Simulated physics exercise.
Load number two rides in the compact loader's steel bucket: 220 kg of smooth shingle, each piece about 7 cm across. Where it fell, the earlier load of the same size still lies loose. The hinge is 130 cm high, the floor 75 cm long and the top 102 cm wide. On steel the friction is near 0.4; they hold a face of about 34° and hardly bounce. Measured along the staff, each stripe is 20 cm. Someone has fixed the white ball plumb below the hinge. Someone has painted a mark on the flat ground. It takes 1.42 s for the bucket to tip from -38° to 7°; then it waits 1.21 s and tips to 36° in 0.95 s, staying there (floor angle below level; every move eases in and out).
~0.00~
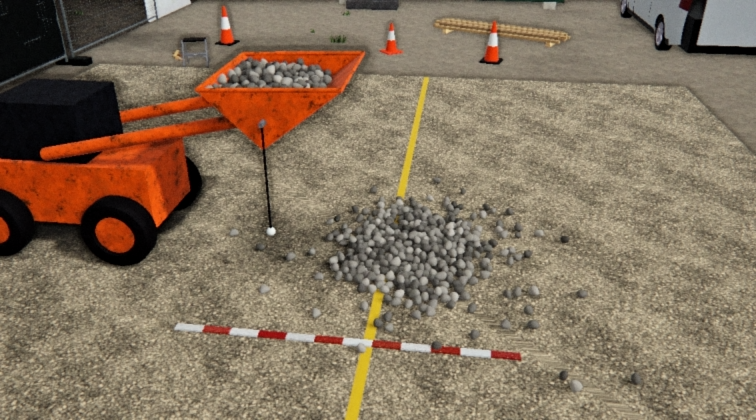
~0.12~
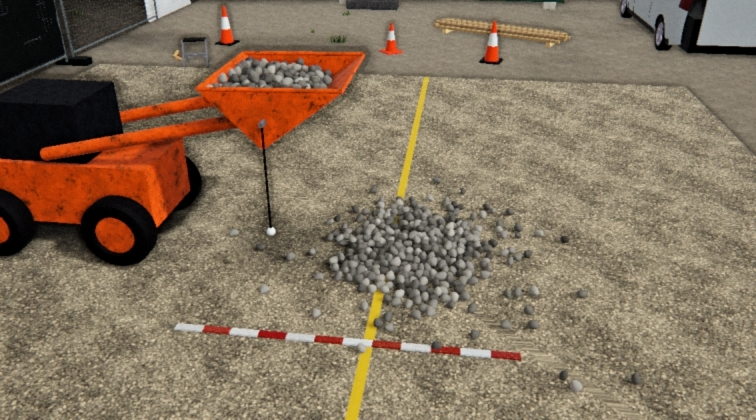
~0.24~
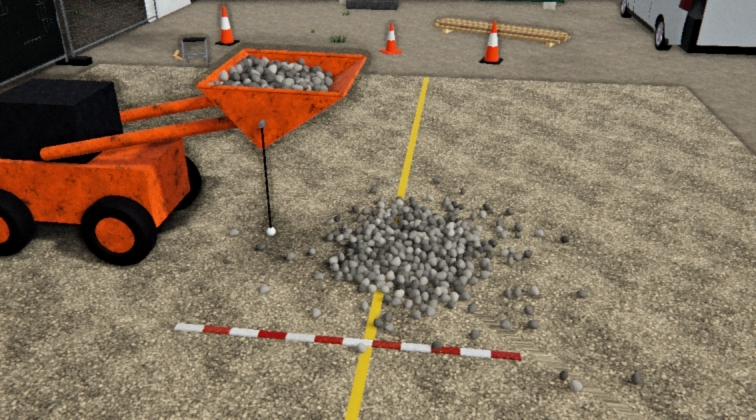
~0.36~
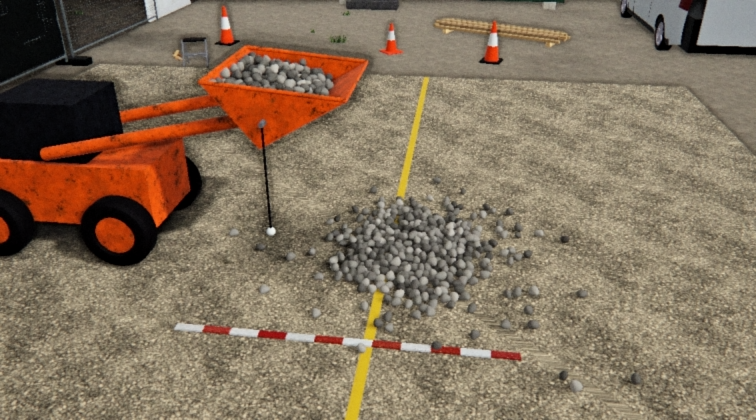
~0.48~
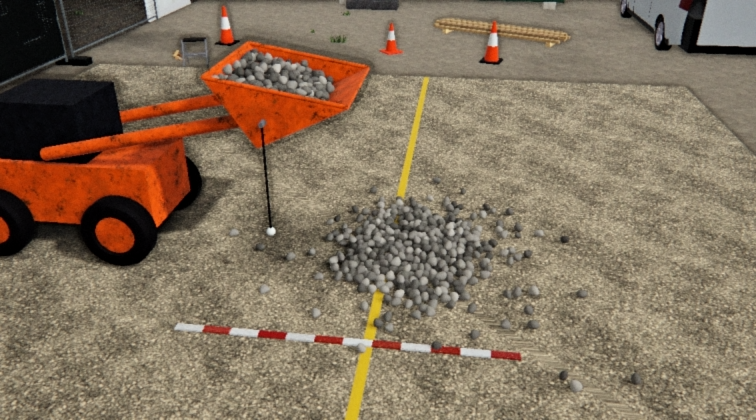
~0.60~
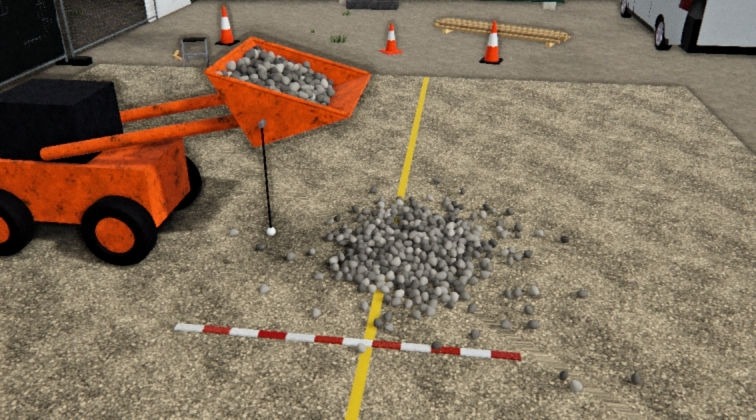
An orange wheeled loader stands at the left of a gravelly yard, seen from above by a still camera. Its raised bucket holds grey stones above a thin black pole, while more lie heaped across a yellow line, behind a red-and-white staff, with orange cones beyond. The bucket slowly tilts its front edge downward to the right, and the stones inside shift slightly.
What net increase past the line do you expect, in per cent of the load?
I would say 45 per cent of the load.
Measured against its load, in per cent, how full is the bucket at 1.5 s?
100 %.
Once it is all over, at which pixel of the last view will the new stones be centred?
In the last view, somewhere near (385, 240).
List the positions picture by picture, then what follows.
The bucket is at -38°, its lip at (342, 90); the top of the load is at (256, 67). The earlier load is highest near (407, 234), 13 cm above ground level, 28 % short of the line, 72 % past the line, in the first frame.
The bucket is at -37°, its lip at (342, 92); the top of the load is at (256, 67); the stones move at 0.0 m/s on average, in the second frame.
Lip at (344, 95), floor tilted -35°, highest stones at (254, 65); the stones move at 0.1 m/s on average, in the third frame.
The bucket is at -31°, its lip at (346, 101); the top of the load is at (253, 62); the stones move at 0.1 m/s on average, in the fourth frame.
The bucket is at -26°, its lip at (348, 108); the top of the load is at (253, 59); the stones move at 0.1 m/s on average, in the fifth frame.
The bucket is at -21°, its lip at (349, 116); the top of the load is at (256, 57); the stones move at 0.2 m/s on average, in the sixth frame.
After 1.1 s the floor is at -0°; in per cent of one load, 100 in the bucket, 28 short of the line, 72 past the line; the foremost stones are at (563, 298).
After 1.5 s the floor is at 7°; in per cent of one load, 100 in the bucket, 29 short of the line, 72 past the line; the foremost stones are at (563, 298).
After 4.0 s the floor is at 36°; in per cent of one load, 0 in the bucket, 89 short of the line, 111 past the line; the foremost stones are at (563, 298).
After 6.5 s the floor is at 36°; in per cent of one load, 0 in the bucket, 83 short of the line, 117 past the line; the foremost stones are at (563, 298). Net gain past the line, 45.
